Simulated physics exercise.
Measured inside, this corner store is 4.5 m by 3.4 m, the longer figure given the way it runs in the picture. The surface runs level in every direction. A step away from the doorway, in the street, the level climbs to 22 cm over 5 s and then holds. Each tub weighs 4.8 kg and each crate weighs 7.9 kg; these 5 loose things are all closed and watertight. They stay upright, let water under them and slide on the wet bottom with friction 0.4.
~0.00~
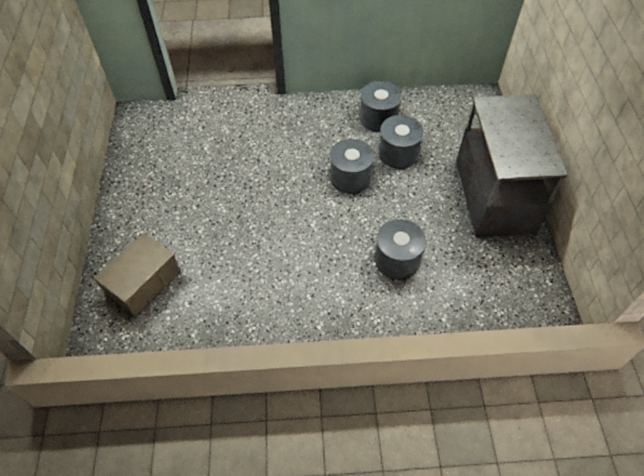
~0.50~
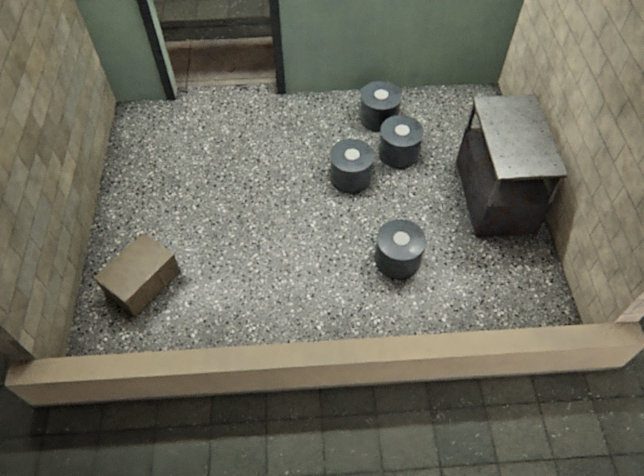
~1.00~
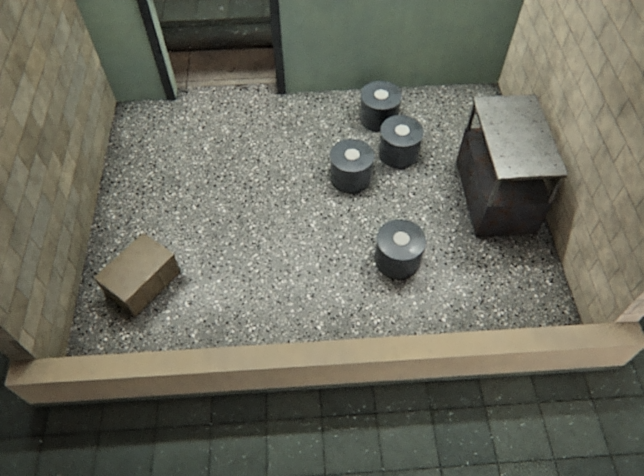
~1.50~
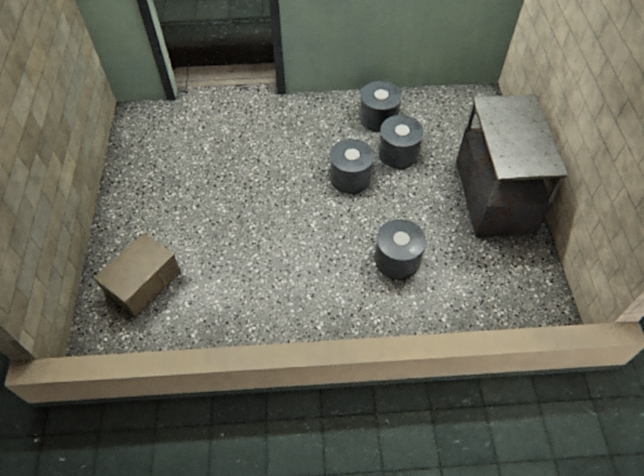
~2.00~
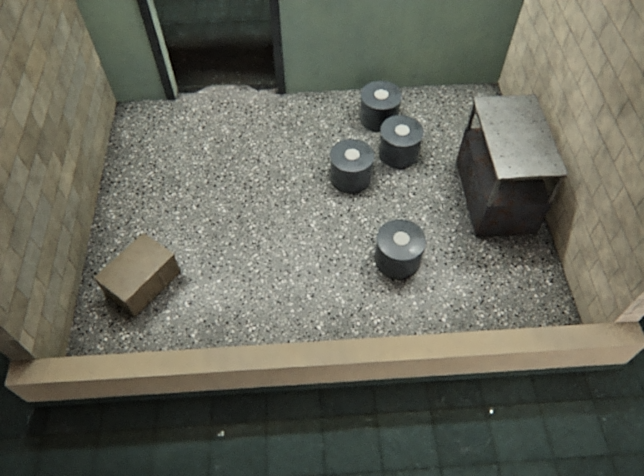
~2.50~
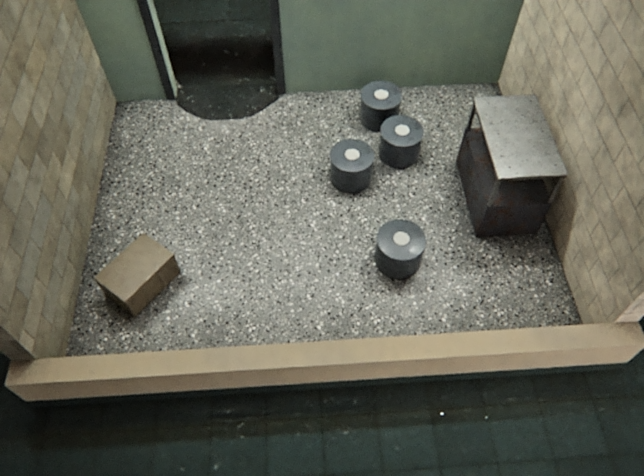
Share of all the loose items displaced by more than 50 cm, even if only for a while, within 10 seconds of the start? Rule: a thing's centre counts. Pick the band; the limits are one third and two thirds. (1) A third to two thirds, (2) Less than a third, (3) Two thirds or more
1.
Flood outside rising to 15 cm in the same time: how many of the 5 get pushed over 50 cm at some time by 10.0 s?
That would make 2 of them.
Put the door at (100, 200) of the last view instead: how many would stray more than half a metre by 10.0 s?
Count: 4.
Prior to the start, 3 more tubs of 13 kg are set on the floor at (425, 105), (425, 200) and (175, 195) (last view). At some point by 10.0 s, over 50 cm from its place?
In the same order as the question: Not as far, not as far, farther.
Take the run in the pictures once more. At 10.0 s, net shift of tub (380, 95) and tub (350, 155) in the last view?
In that order: 0 cm, 200 cm.
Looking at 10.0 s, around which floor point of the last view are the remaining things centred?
Near (423, 218).
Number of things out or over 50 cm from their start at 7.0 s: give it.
That would be 2.
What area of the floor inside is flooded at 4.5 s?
Flooded: Near 6.0 m2.
After 3.5 s 0 of 5 are over 50 cm from their spots; 0 afloat.
After 4.5 s 0 of 5 are over 50 cm from their spots; 0 afloat.
After 7.0 s 2 of 5 are over 50 cm from their spots; 1 afloat.
After 10.0 s 3 of 5 are over 50 cm from their spots, and 3 have been at some point; 3 afloat.
